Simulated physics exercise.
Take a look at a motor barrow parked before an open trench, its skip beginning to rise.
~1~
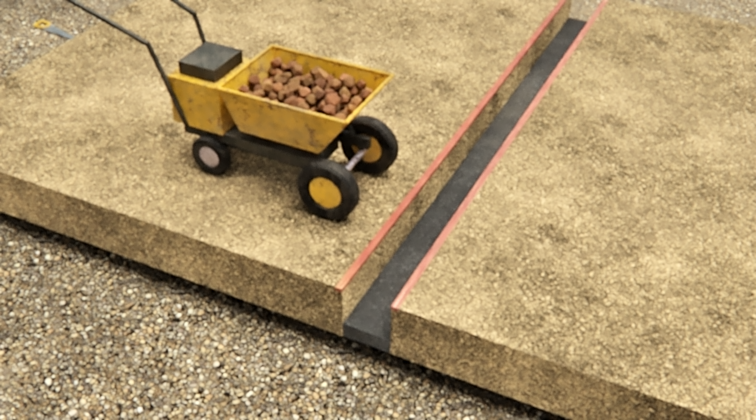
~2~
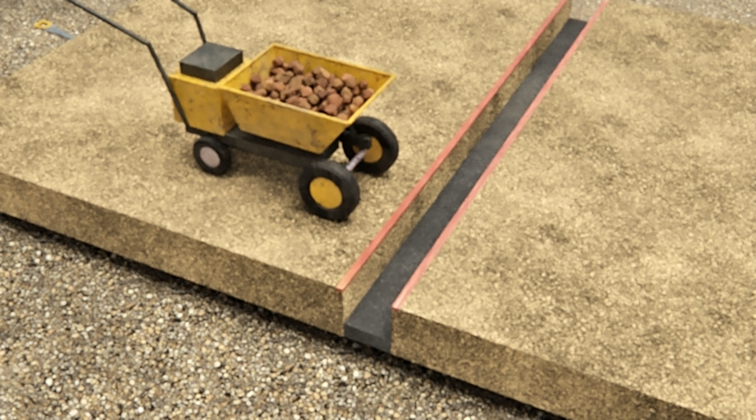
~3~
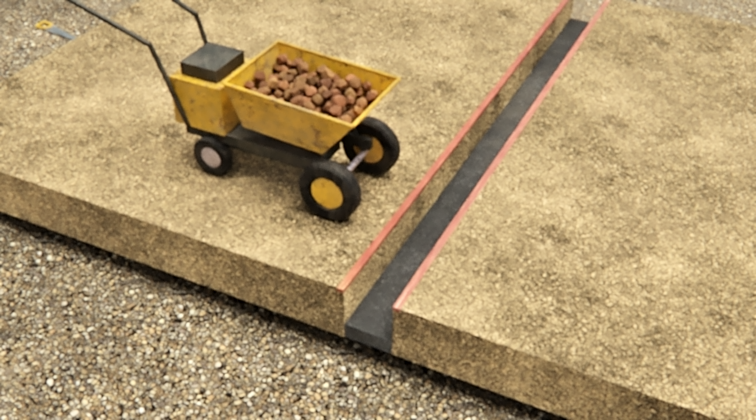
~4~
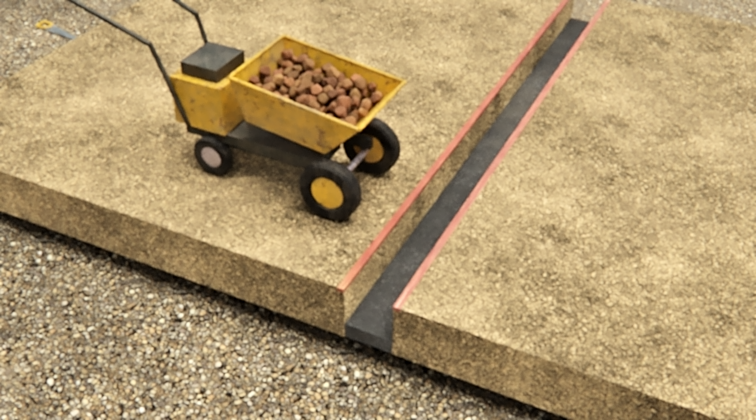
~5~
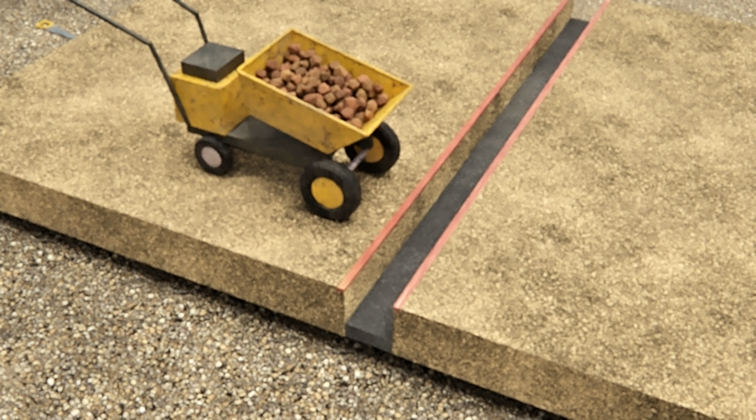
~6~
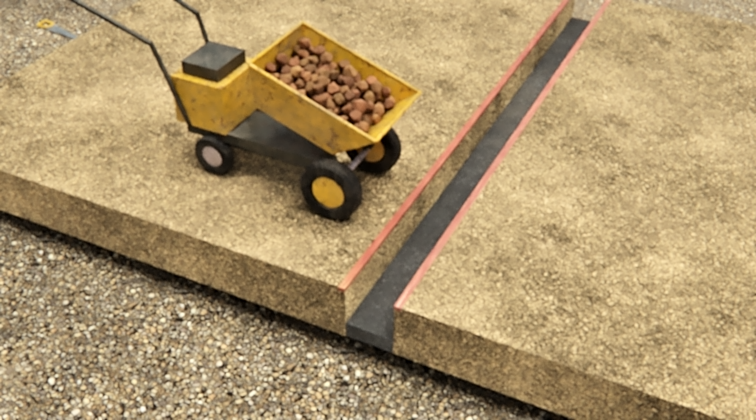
Yellow motor barrow standing beside an open trench, its skip of brown clay clods gradually tilting forward towards the right.
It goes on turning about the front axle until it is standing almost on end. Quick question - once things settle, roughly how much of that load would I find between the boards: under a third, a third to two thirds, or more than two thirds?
Partly in, a third to two thirds.
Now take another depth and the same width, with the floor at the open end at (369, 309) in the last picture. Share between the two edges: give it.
The share comes to around 40 percent.
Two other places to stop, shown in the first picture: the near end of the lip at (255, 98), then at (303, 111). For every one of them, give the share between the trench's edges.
Position 1 near 20 %, position 2 near 100 %.
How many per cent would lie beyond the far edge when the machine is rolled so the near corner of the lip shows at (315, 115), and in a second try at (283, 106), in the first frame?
That works out to 0 per cent for the first position and 0 per cent for the second.
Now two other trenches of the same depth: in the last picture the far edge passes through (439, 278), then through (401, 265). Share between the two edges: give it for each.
Well, it'd be something like 70 per cent the first time and 10 per cent the second.
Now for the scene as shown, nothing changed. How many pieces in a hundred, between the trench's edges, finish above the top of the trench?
Some 0 per cent.
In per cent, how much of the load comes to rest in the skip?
Roughly 0 percent.
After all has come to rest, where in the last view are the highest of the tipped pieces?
Settled peak, approx. (473, 217).
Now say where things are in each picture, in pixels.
The first picture shows lip of the skip at (346, 123), level; top of the load at (293, 88), clay clods; first edge of the trench at (364, 255); far edge at (419, 272), the trench over half as wide as the skip, and about as deep as wide.
The second picture shows lip of the skip at (348, 124), level; top of the load at (296, 82).
The third picture shows lip of the skip at (353, 127), tipped barely; top of the load at (292, 89).
The fourth picture shows lip of the skip at (359, 130), tipped a little; top of the load at (297, 86).
The fifth picture shows lip of the skip at (366, 135), tipped a little; top of the load at (290, 79).
The sixth picture shows lip of the skip at (375, 142), tipped clearly; top of the load at (299, 74); first edge of the trench at (367, 254); far edge at (422, 272).
Soon after the last picture, skip tipped steeply; all in the skip.
A little later, skip tipped right over; most in the skip; a small part in or heaped over the trench; a small part beyond it; a stray few falling.
Later still, skip tipped right over; about a quarter in the skip; about a third in or heaped over the trench; about half beyond it; a stray few falling.
By the end, skip tipped right over; about half in or heaped over the trench; about half beyond it.
